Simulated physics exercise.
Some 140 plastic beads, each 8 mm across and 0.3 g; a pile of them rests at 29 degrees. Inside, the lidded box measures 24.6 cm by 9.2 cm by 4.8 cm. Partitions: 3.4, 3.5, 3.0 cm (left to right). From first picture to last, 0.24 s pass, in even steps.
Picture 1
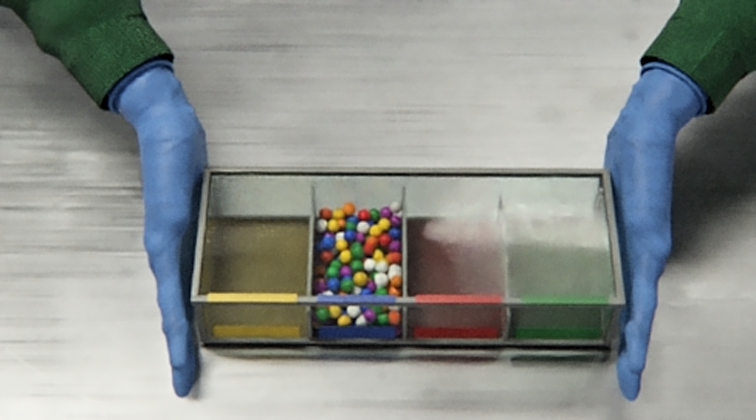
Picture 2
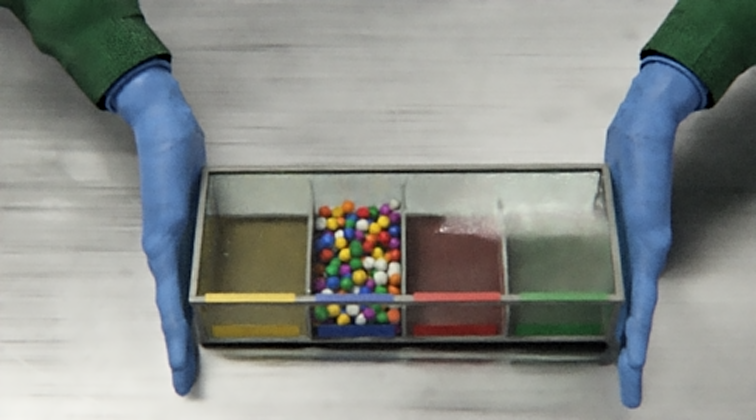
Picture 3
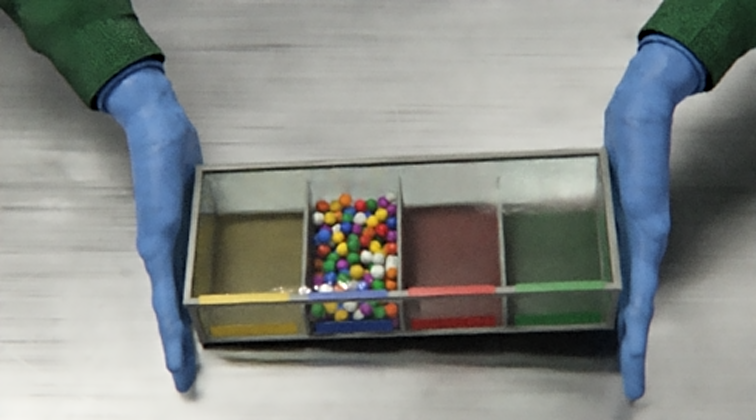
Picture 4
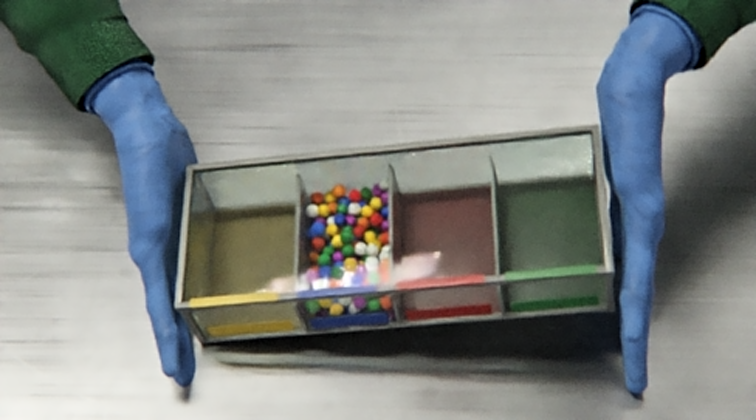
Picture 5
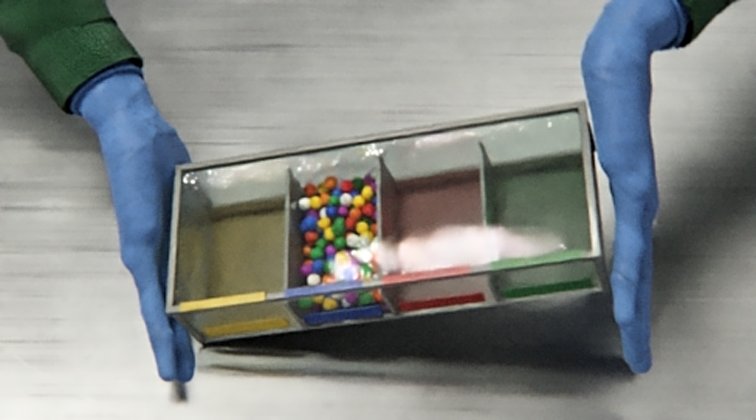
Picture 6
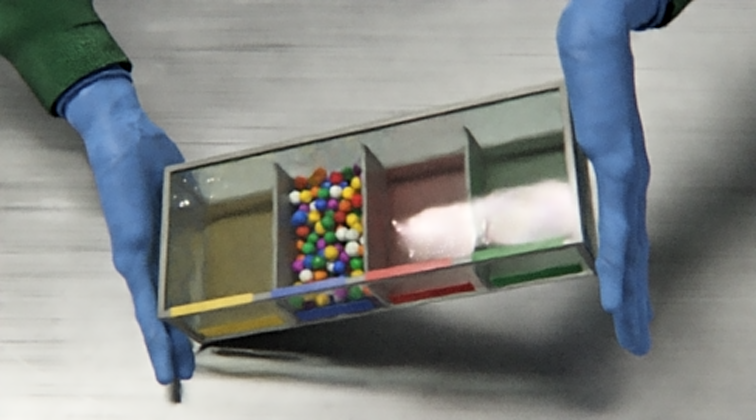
Two blue-gloved hands held a clear lidded box with four sections, colorful beads filling the blue-marked one, then gradually raised its right end so it slanted down to the left, the beads staying in their section.
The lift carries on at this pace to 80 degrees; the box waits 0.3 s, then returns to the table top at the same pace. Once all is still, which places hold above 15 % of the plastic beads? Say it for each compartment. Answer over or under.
Red compartment: Under; blue compartment: Over; green compartment: Under; yellow compartment: Over.
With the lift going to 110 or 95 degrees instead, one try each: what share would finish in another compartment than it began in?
Some 25 and 25 per cent.
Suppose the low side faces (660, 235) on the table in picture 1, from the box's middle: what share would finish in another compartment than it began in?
Some 15 per cent.
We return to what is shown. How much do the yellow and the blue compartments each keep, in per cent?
Yellow 25; blue 75.
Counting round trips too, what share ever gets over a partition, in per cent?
Roughly 25 per cent.
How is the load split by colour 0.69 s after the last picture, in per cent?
Red 0; blue 85; green 0; yellow 15.
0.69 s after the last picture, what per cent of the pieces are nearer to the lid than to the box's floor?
About 30 per cent.
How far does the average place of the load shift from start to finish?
Some 3.0 cm.
Then, 0.69 s after the last picture, tilt 80 degrees; blue 85 %, yellow 15 %.
Then, 1.15 s after the last picture, tilt 42 degrees; blue 75 %, yellow 25 %.
Then, 1.68 s after the last picture, tilt 0 degrees; blue 75 %, yellow 25 %.
In the end, red 0 %, blue 75 %, green 0 %, yellow 25 %.
